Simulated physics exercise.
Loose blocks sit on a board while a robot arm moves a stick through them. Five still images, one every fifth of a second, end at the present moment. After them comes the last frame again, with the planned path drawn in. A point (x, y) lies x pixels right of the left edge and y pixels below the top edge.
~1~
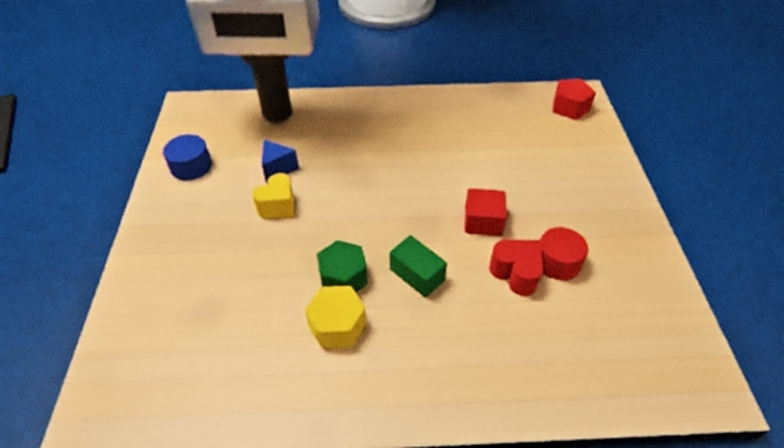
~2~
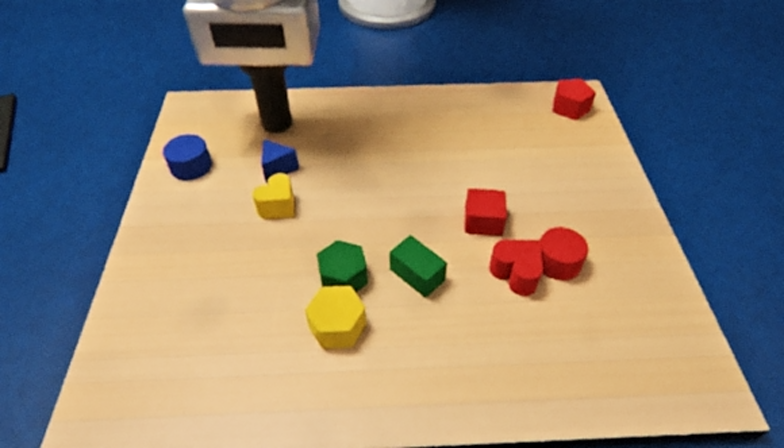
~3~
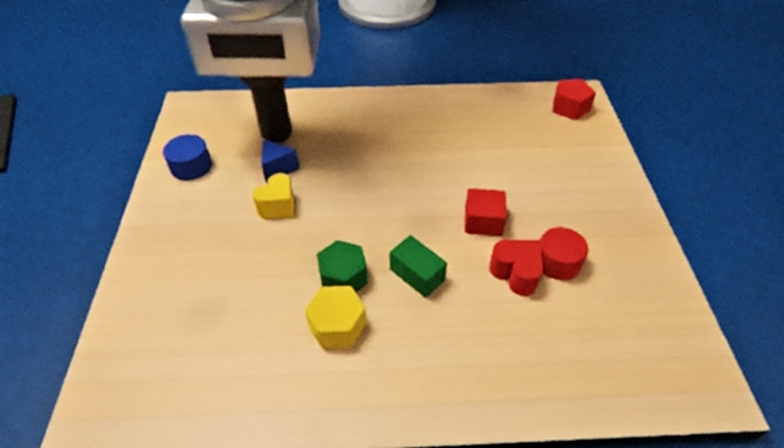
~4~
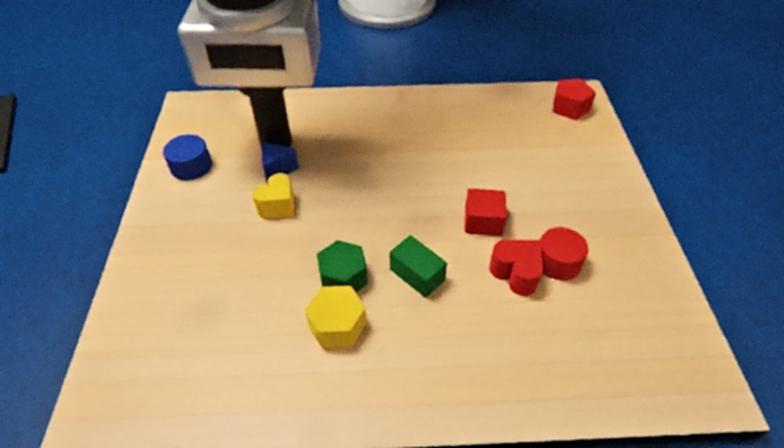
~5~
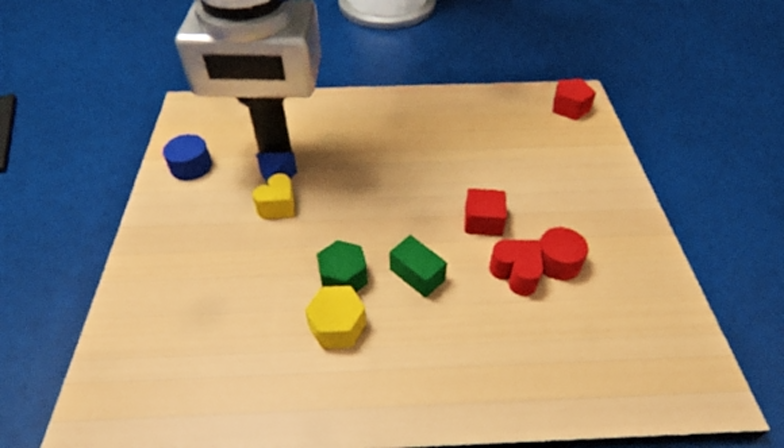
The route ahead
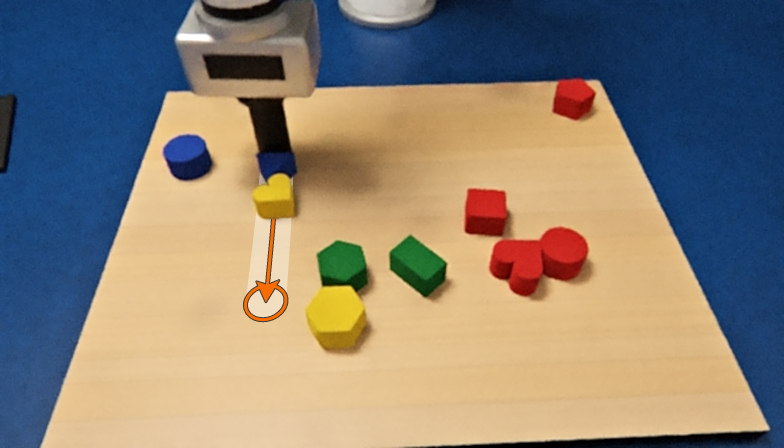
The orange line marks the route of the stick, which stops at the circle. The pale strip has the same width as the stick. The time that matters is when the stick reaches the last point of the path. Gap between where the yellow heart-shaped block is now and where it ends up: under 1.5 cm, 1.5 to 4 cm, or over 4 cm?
More than 4 cm.
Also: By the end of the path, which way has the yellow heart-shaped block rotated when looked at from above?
Overhead view: Anti-clockwise.
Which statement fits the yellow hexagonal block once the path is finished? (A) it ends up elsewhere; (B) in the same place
B.
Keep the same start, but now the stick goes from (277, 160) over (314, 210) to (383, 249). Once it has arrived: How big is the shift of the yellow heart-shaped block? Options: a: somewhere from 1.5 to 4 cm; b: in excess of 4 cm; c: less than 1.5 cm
The one that fits is a, somewhere from 1.5 to 4 cm.
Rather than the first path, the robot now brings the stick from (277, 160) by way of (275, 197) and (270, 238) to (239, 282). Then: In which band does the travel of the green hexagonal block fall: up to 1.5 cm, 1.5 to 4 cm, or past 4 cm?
Band: Under 1.5 cm.
Drawn move, from (277, 160) directly to (266, 302).
What follows on the original path. One third of the way, stick (273, 194); blue three-sided block (250, 202), turned 20° clockwise; yellow heart-shaped block (284, 205).
Two thirds of the way, stick (269, 241); blue three-sided block (233, 225), turned 80° clockwise; yellow heart-shaped block (300, 230), turned 35° anticlockwise.
At the end, stick (264, 296); blue three-sided block (232, 226), turned 85° clockwise; yellow heart-shaped block (301, 232), turned 45° anticlockwise; yellow hexagonal block still; green hexagonal block still.
